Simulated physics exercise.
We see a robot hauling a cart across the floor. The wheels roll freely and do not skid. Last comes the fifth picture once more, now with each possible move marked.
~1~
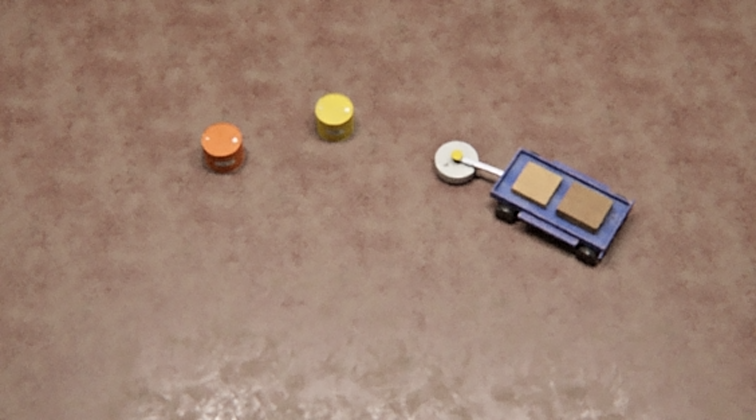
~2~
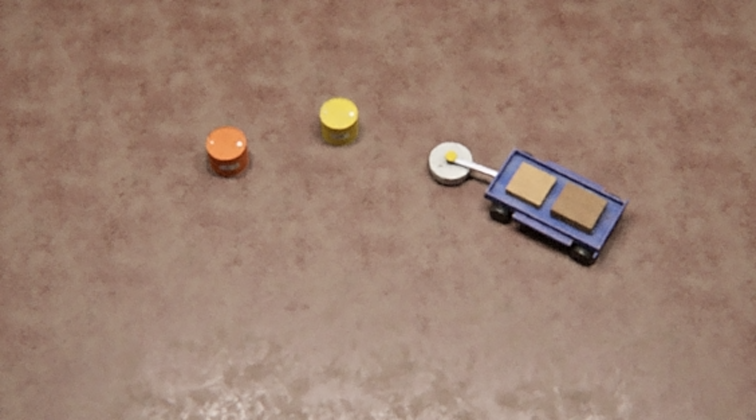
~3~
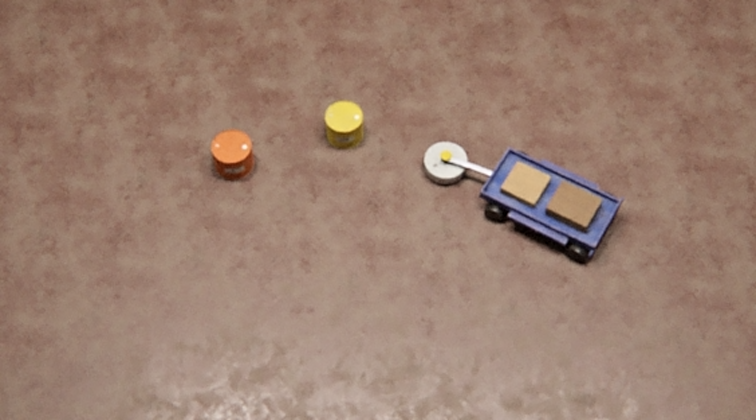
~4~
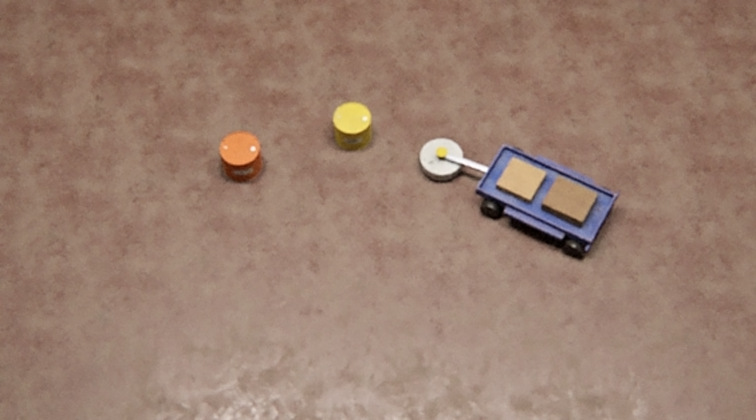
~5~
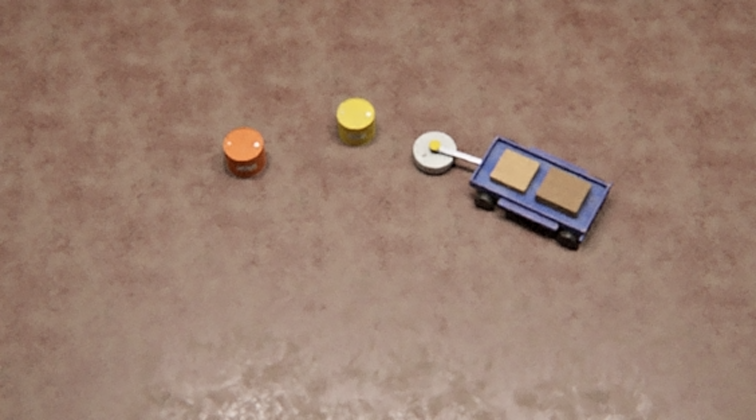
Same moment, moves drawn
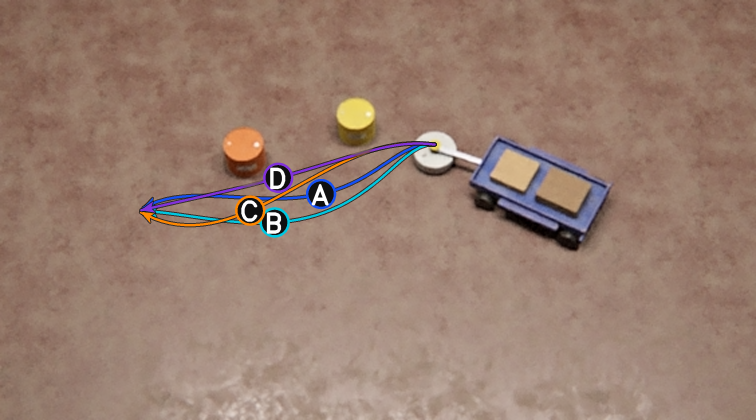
At the start, a small round white robot is joined to a blue cart carrying two flat blocks, to the right of a yellow tub and an orange tub. The robot and cart then shift slightly left together, and the gap between them and the tubs narrows a little.
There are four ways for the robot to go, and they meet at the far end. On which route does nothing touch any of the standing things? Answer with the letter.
Line B does it.
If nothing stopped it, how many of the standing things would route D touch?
In all, two.
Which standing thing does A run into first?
The orange tub.
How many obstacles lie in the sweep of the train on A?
In all, one.
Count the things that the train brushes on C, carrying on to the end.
It touches one.
On the copy, A from (435, 145) via (297, 198) to (143, 208); B from (435, 145) via (300, 219) to (144, 211); C from (435, 145) via (286, 192) to (141, 212); D from (435, 145) via (294, 173) to (141, 210).
On B. First, robot (346, 209), cart (454, 180).
Then, robot (237, 228), cart (351, 203).
Finally, robot (141, 217), cart (254, 211); nothing has been touched.
By contrast, A meets the orange tub; C meets the yellow tub; D meets the orange tub and yellow tub.
